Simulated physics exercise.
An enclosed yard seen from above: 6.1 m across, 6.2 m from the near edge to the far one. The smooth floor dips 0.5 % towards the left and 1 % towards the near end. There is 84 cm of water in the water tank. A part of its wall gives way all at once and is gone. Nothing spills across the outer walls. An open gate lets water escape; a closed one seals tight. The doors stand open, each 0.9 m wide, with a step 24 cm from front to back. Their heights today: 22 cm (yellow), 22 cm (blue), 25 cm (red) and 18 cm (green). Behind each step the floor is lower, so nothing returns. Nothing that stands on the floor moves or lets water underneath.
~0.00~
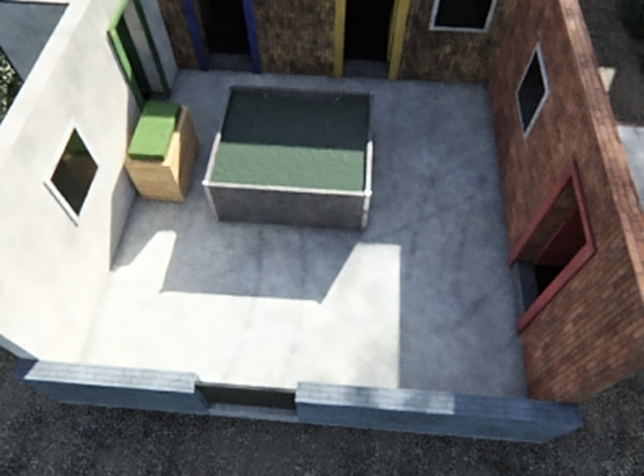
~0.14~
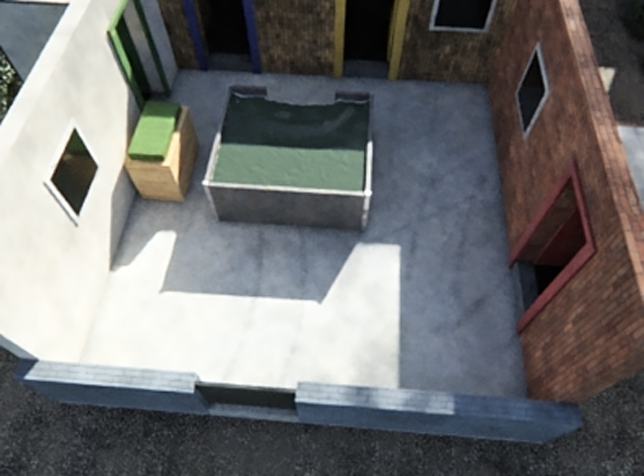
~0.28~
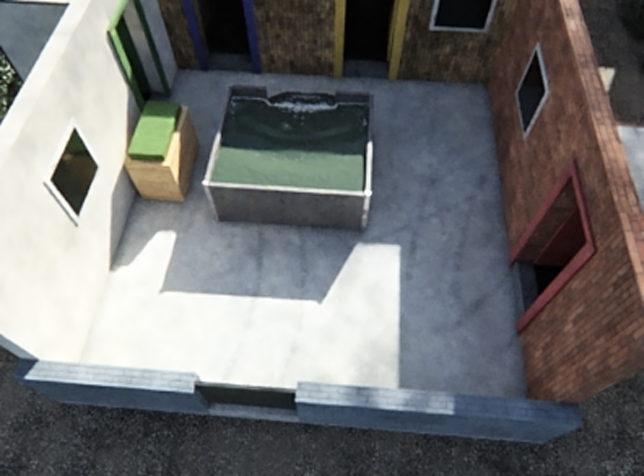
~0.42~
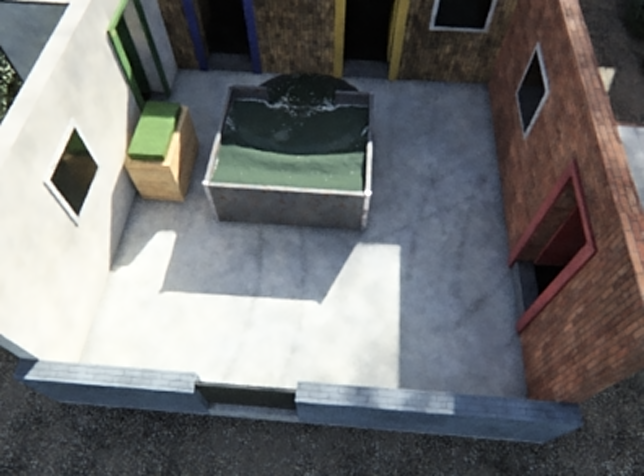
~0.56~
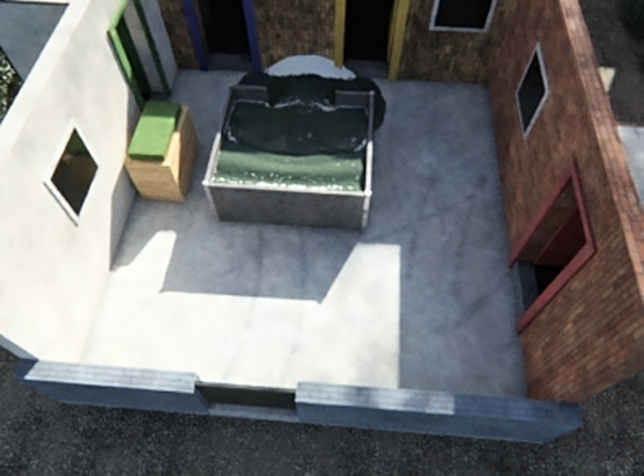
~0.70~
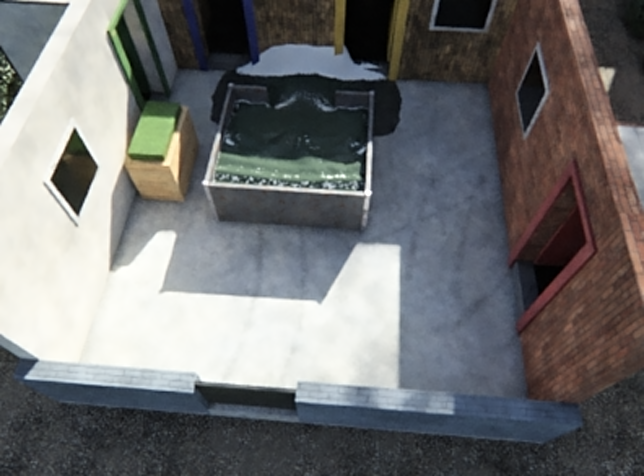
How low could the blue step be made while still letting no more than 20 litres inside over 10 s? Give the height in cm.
Some 19 cm above the ground.
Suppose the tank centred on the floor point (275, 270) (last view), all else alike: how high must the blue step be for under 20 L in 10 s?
Some 25 cm.
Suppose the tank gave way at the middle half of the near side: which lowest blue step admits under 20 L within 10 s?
Then roughly 10.0 cm.
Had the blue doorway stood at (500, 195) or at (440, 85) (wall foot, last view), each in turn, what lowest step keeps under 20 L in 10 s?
Roughly 6.5 and 12.5 cm.
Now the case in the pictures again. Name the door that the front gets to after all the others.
Last comes the red one.
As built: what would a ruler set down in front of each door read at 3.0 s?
Depths in cm: Yellow 23, blue 16, red 2, green 25.
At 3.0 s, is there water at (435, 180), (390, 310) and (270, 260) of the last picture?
In that order: Wet, dry, dry.
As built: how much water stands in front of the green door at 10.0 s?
Roughly 14.0 cm deep.
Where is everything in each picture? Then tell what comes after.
The first frame shows the water tank at (294, 139) is whole and still, 84 cm deep; the blue door at (223, 26) is dry.
In the second frame, water pours out on the far side and has run 0.3 m, to a hidden place; about 9 cm deep outside, 84 cm at the back.
In the third frame, the gap is on the far side, the front 0.8 m out at a hidden place; the back of the water tank holds 84 cm.
In the fourth frame, the front is at (292, 74), 1.4 m from the gap on the far side; 2.5 m2 of floor is wet, 83 cm left at the back.
In the fifth frame, water pours out on the far side and has run 1.5 m, to (366, 78); about 8 cm deep outside, 77 cm at the back.
In the sixth frame, the front is at (390, 79), 1.8 m from the gap on the far side; 4.3 m2 of floor is wet, 70 cm left at the back; water is at the blue door at (223, 26).
After 1.4 s water covers 20 % of the floor, deepest (56 cm) near (303, 83); 24 cm at the blue door, 0 litres in over its 22 cm step.
After 3.0 s water covers 45 % of the floor, deepest (42 cm) near (164, 139); 16 cm at the blue door, 7 litres in over its 22 cm step.
After 10.0 s water covers 100 % of the floor, deepest (22 cm) near (133, 205); 12 cm at the blue door, 10 litres in over its 22 cm step.
At the blue door as built, the water arrived by 0.7 s and peaked near 24 cm at 1.6 s.
Run again over the same 10 s with other heights there, 41 litres in over 16.5 cm, 10 litres over 22 cm. The limit of 20 litres is kept from about 19 cm up.
